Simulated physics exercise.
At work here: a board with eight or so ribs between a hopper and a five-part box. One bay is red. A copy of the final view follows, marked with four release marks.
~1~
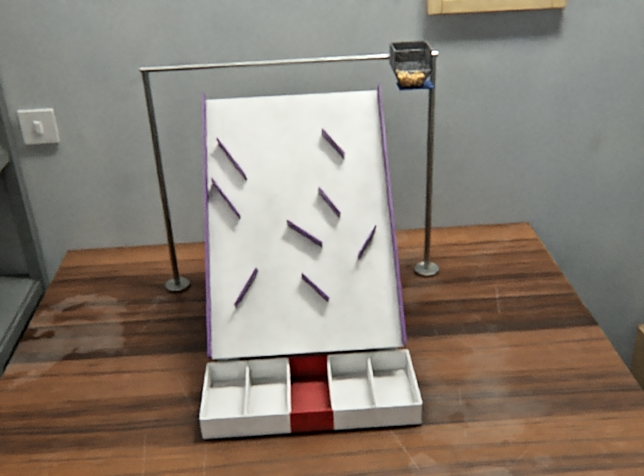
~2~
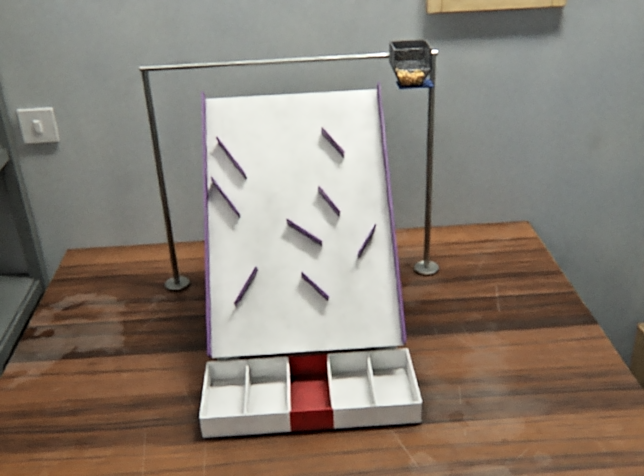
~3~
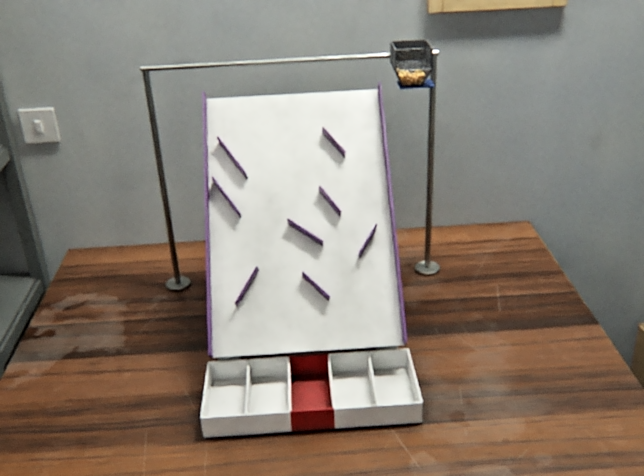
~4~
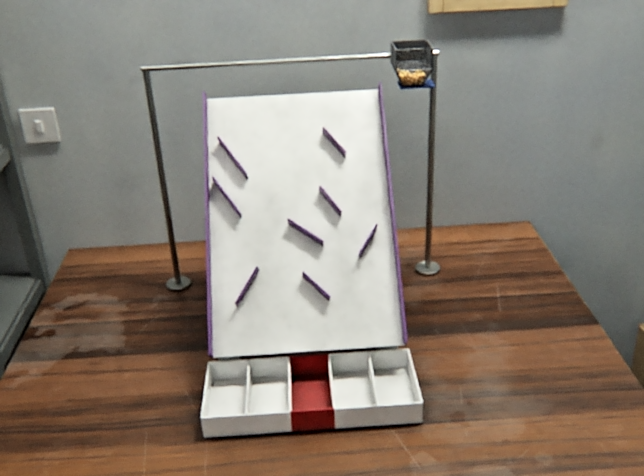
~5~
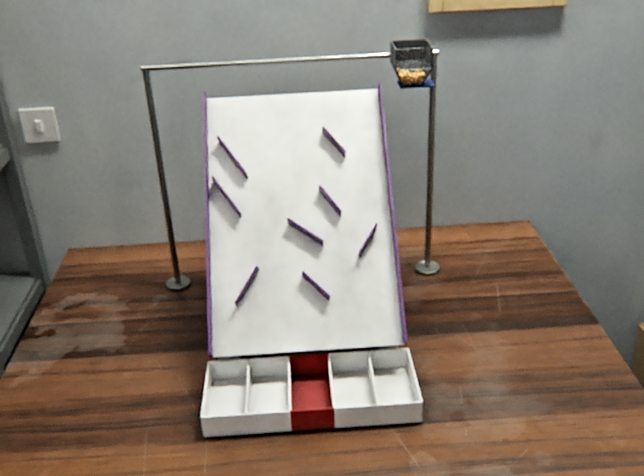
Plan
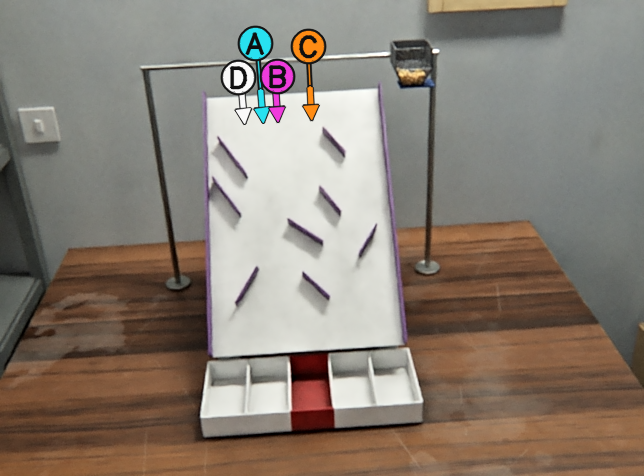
Nothing moves as a small hopper sits above a ribbed white board and a divided box.
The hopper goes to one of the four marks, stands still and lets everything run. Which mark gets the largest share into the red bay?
D works best here.
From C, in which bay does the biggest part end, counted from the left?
It is the fourth one.
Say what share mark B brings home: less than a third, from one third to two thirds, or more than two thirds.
It is less than a third.
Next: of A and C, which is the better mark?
It is A.
On the marked copy, mark A meets the board at (262, 117); mark B meets the board at (277, 116); mark C meets the board at (311, 114); mark D meets the board at (244, 118).
Choosing A, a small part in the red bay, about half in other bays, about a third outside the box.
Choosing B, a small part in the red bay, about two thirds in other bays, about a quarter outside the box.
Choosing C, none in the red bay, most in other bays, a small part held on the board, a small part outside the box.
Choosing D, about half in the red bay, about a third in other bays, a small part outside the box.
